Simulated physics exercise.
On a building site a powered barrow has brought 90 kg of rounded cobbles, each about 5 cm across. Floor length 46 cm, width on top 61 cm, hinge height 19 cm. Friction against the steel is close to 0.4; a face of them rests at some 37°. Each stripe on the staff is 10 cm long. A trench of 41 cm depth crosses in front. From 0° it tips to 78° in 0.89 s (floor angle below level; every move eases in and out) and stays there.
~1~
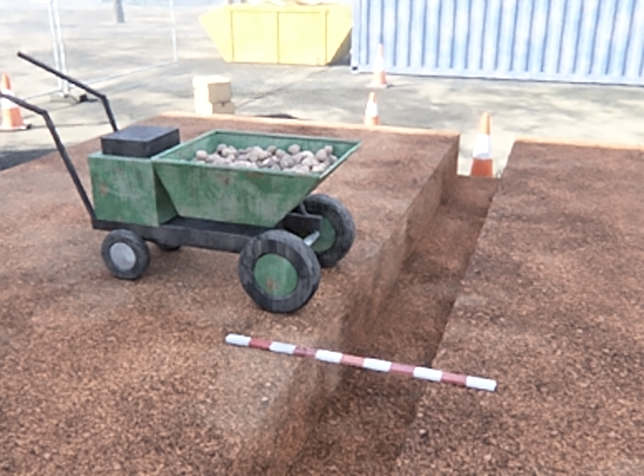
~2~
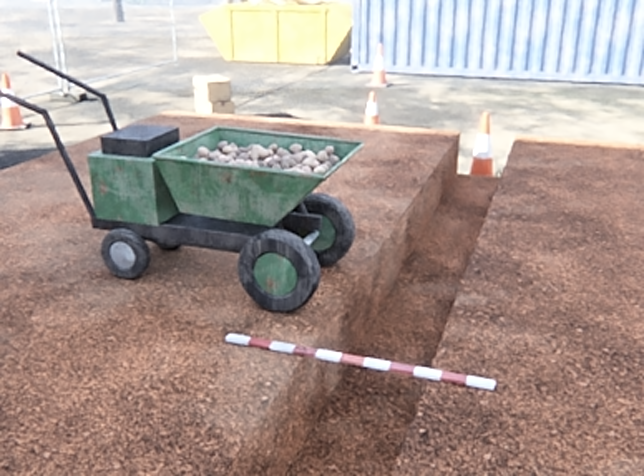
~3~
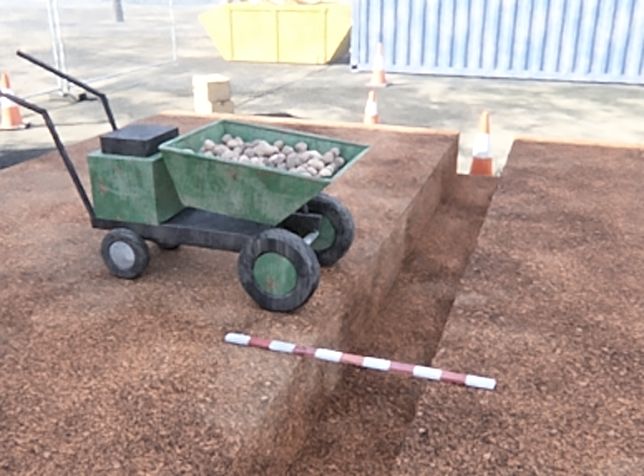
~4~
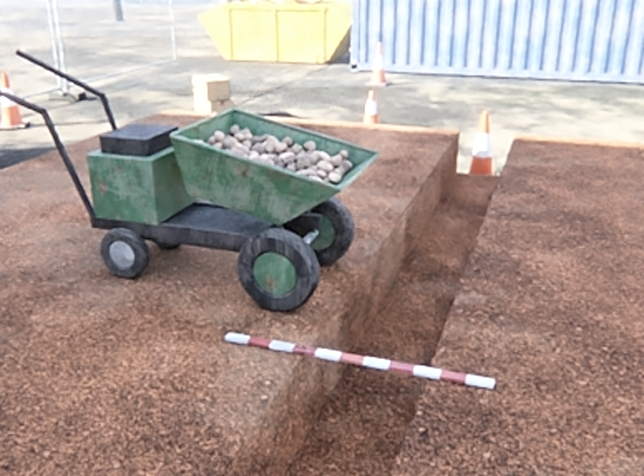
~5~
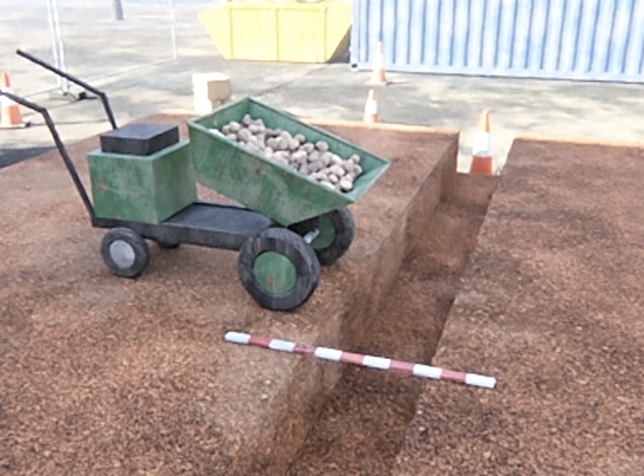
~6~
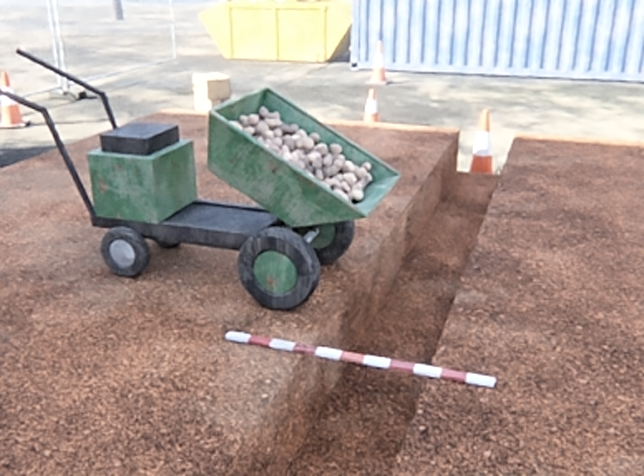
A green powered barrow loaded with rounded stones stood still beside a trench with a red and white striped staff in front, and its tray steadily tilted down toward the right, its back end rising.
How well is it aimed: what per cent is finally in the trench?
About 77 per cent.
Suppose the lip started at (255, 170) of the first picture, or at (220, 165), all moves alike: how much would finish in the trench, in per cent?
First some 100, then 65 per cent.
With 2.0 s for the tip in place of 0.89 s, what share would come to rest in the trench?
In that case some 85 per cent.
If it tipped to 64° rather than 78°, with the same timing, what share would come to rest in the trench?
Then about 70 per cent.
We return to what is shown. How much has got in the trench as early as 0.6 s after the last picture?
Some 45 per cent.
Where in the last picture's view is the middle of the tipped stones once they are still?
Around (423, 366).
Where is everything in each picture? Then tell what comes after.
In the first frame, the tray is at 0°, its lip at (320, 177); the top of the load is at (276, 155).
In the second frame, the tray is at 2°, its lip at (323, 178); the top of the load is at (270, 153).
In the third frame, lip at (330, 182), floor tilted 6°, highest stones at (239, 147).
In the fourth frame, the tray is at 12°, its lip at (341, 190); the top of the load is at (233, 139).
In the fifth frame, lip at (354, 202), floor tilted 20°, highest stones at (245, 128).
In the sixth frame, the tray is at 29°, its lip at (367, 216); the top of the load is at (260, 119).
Then, 0.3 s after the last picture the floor is at 66°, 100 % in the tray; the foremost stones are at (402, 250).
Then, 0.6 s after the last picture the floor is at 78°, 46 % in the tray, 43 % in the trench, 11 % past the trench; the foremost stones are at (480, 315).
Then, 1.0 s after the last picture the floor is at 78°, 3 % in the tray, 74 % in the trench, 23 % past the trench; the foremost stones are at (604, 319).
Then, 2.9 s after the last picture the floor is at 78°, 0 % in the tray, 77 % in the trench, 23 % past the trench; the foremost stones are past the picture's edge.
